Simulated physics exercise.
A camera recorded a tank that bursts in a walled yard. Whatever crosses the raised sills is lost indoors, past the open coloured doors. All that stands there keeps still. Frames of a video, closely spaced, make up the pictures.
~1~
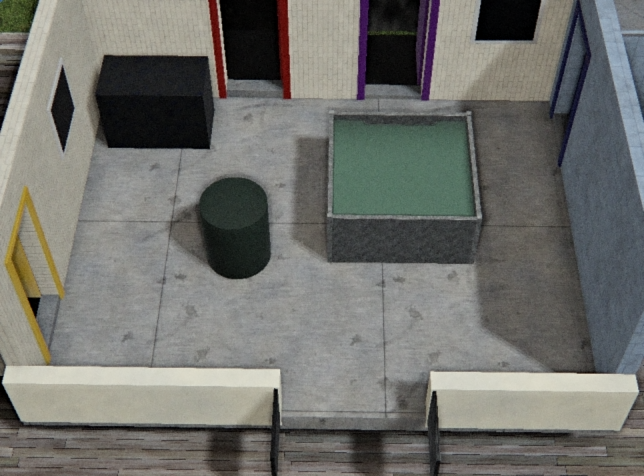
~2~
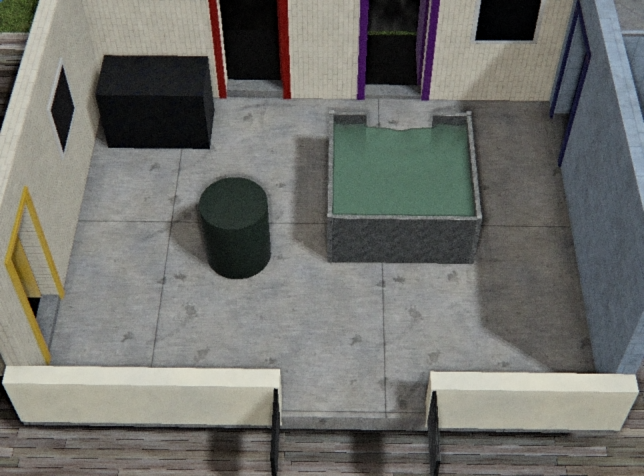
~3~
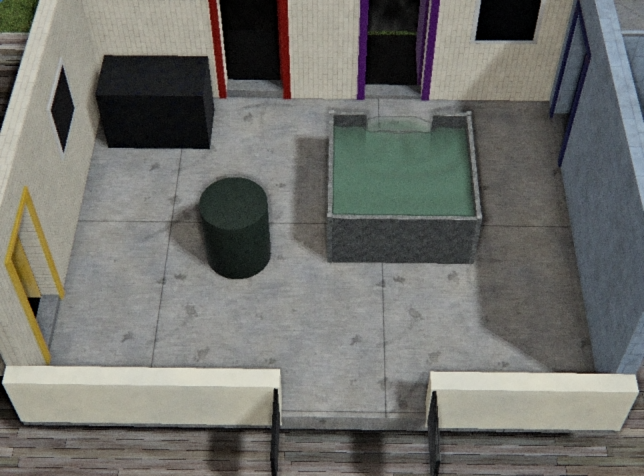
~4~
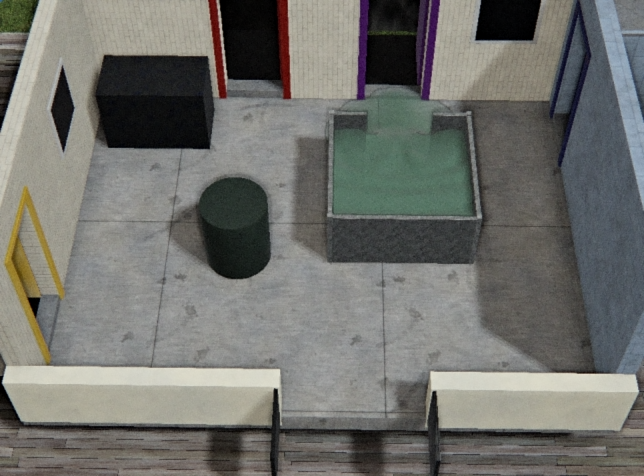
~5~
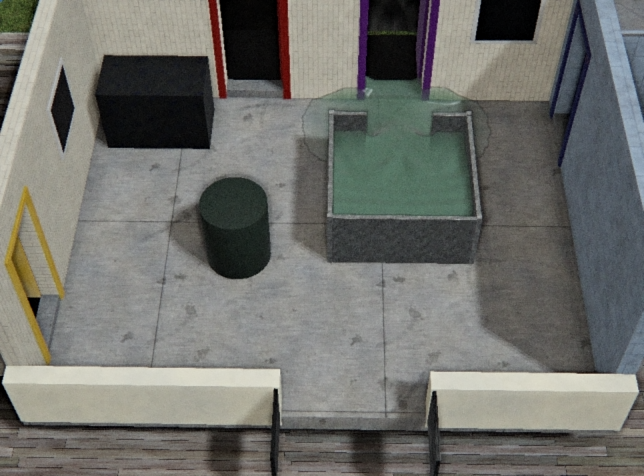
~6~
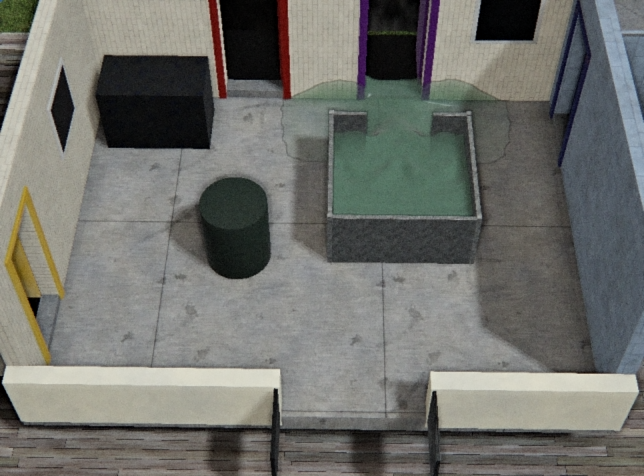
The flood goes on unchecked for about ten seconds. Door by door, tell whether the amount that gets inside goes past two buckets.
As I see it, the yellow door does not go over two buckets, the purple door goes over two buckets, the red door does not go over two buckets, the blue door goes over two buckets.
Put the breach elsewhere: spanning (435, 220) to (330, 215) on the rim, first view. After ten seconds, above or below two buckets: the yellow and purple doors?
The yellow one exceeds the limit; the purple one falls short.
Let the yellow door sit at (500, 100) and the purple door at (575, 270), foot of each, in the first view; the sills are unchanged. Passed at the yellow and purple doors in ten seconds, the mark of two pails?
Result - yellow door exceeds the limit; purple door remains within the limit.
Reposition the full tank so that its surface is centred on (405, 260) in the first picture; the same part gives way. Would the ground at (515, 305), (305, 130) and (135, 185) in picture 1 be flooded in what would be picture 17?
Spared, hit, spared.
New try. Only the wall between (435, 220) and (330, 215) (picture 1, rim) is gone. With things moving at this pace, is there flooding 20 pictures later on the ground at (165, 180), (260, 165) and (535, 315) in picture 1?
Going in your order, I'd say still bare, then still bare, then drenched.
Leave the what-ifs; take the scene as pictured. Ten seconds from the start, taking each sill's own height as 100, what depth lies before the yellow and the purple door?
Roughly 50 % and 130 %, respectively.
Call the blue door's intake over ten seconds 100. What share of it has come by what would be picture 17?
Roughly 40 percent.
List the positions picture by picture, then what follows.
The first picture shows the water tank at (402, 167) is whole and still.
In the second picture, water pours out on the water tank's far side and has run to a hidden place.
In the third picture, the front is at a hidden place, out from the gap on the water tank's far side.
In the fourth picture, water pours out on the water tank's far side and has run to (408, 92).
In the fifth picture, water pours out on the water tank's far side and has run to (473, 102).
In the sixth picture, the front is at (499, 102), out from the gap on the water tank's far side.
A moment on, water covers 15 % of the floor; the yellow door not reached, the purple door far over two buckets in, the red door wet at the sill, nothing in, the blue door under two buckets in.
Next, water covers 25 % of the floor; the yellow door not reached, the purple door far over two buckets in, the red door wet at the sill, nothing in, the blue door over two buckets in.
Then, water covers 55 % of the floor; the yellow door not reached, the purple door far over two buckets in, the red door wet at the sill, nothing in, the blue door over two buckets in.
Later, water covers 75 % of the floor; the yellow door wet at the sill, nothing in, the purple door far over two buckets in, the red door wet at the sill, nothing in, the blue door far over two buckets in.
In the end, water covers 100 % of the floor; the yellow door wet at the sill, nothing in, the purple door far over two buckets in, the red door wet at the sill, nothing in, the blue door far over two buckets in.
